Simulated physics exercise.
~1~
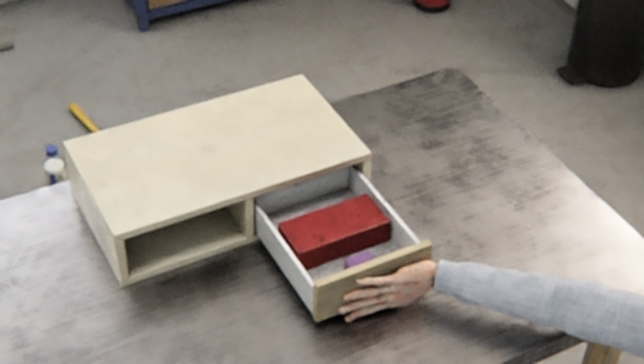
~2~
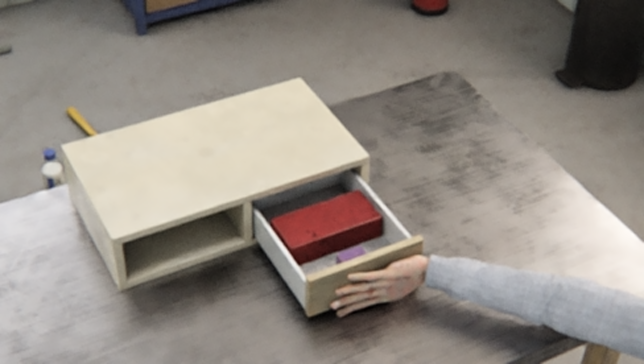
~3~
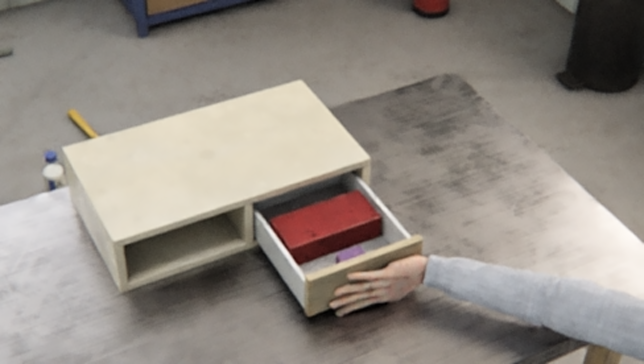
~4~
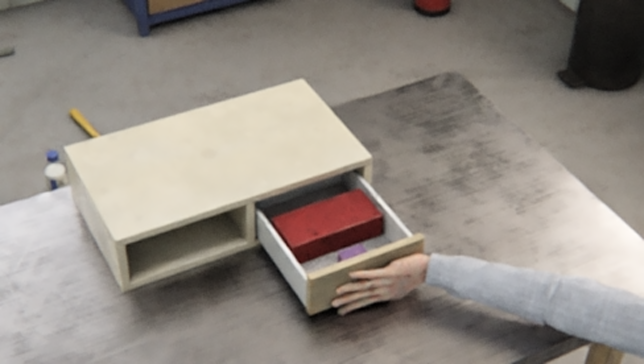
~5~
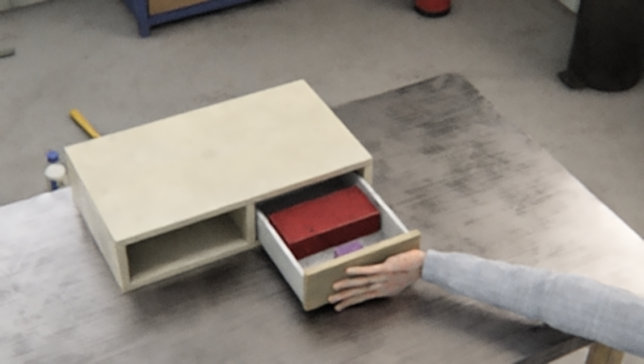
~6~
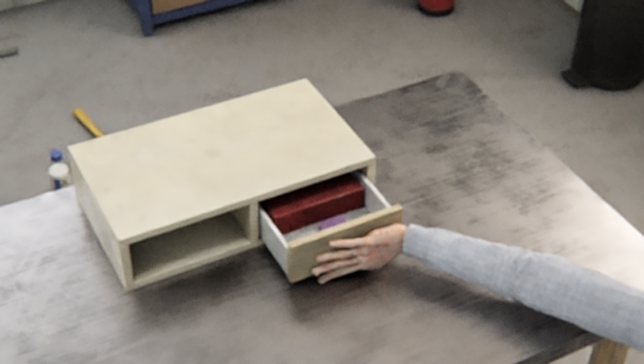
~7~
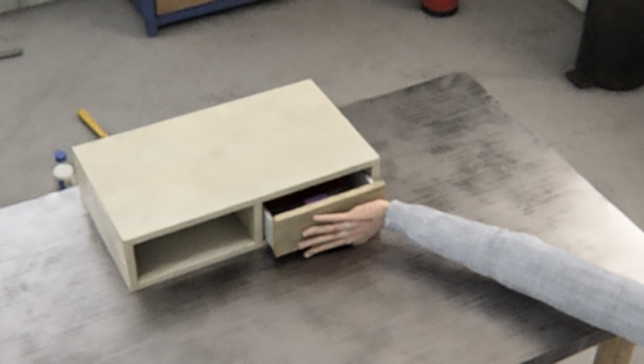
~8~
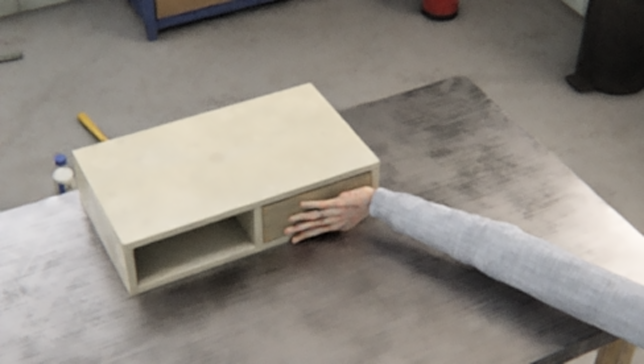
Drawer holding a red brick and small purple block sliding into a low cabinet as a hand pushes it fully shut.
